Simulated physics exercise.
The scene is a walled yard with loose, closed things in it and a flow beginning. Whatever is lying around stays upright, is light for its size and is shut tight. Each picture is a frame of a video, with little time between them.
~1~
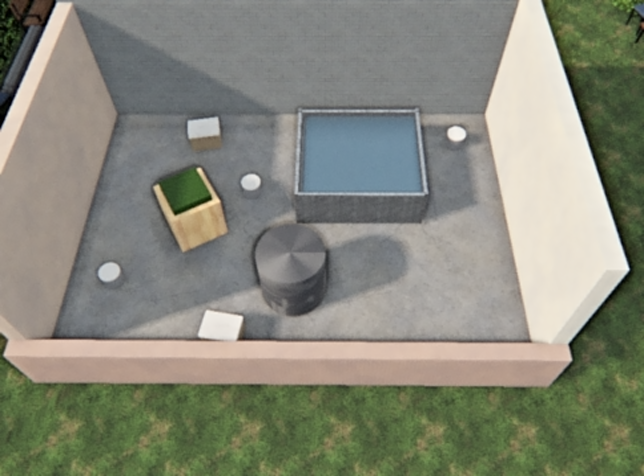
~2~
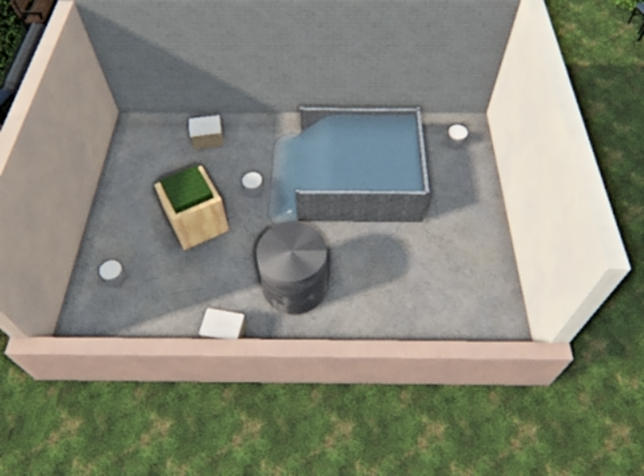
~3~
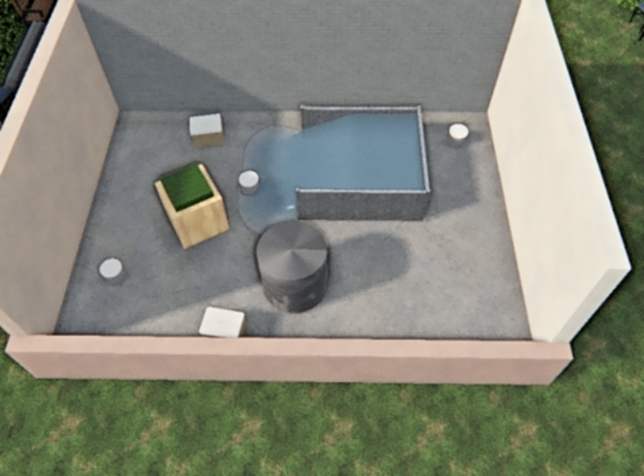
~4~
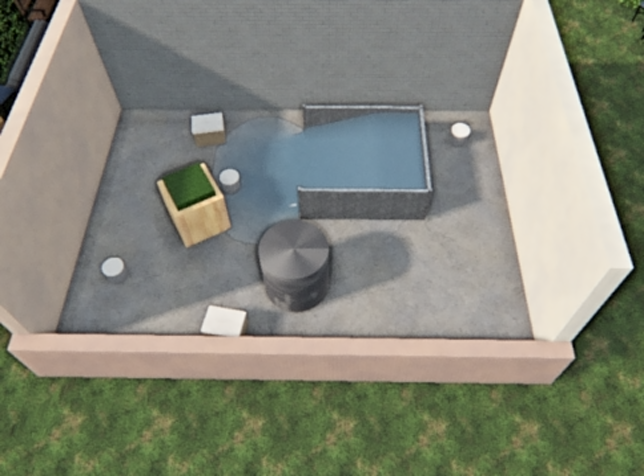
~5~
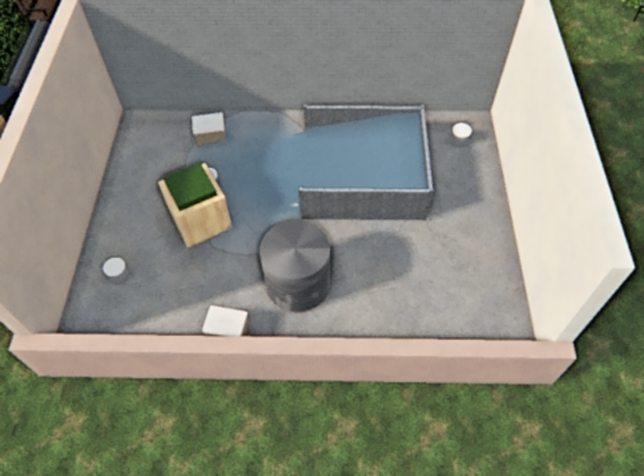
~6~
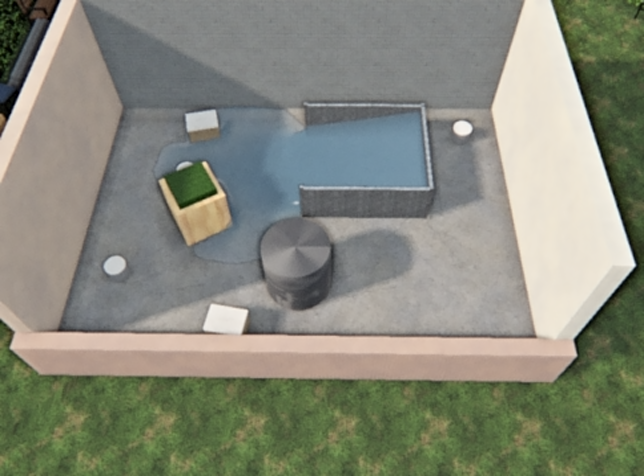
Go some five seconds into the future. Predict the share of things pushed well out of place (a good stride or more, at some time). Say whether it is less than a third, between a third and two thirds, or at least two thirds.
Upper band.
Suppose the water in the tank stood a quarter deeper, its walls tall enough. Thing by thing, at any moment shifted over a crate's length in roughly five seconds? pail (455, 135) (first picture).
My take on it: Didn't get there.
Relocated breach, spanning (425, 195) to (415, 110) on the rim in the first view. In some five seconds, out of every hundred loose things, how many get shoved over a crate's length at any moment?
It comes out at roughly 60 per cent.
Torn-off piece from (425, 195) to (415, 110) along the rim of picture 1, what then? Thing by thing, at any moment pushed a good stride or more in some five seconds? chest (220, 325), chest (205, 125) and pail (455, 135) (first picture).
Result per item - displaced that far / displaced that far / displaced that far.
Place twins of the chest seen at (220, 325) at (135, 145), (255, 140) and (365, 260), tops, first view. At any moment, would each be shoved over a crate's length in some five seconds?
Here's the rundown: Sent far off, sent far off, and finally never gets far.
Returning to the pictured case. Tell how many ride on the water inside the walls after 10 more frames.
Total: 2.
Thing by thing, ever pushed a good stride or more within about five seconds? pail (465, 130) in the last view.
Note - displacement: Not the full distance.
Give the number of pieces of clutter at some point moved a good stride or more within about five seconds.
The total is 4.
A moment on, 2 of 5 are well off their spots; 0 afloat.
Next, 2 of 5 are well off their spots; 2 afloat.
Later, 3 of 5 are well off their spots; 4 afloat.
In the end, 4 of 5 are well off their spots, and 4 have been at some point; 4 afloat.
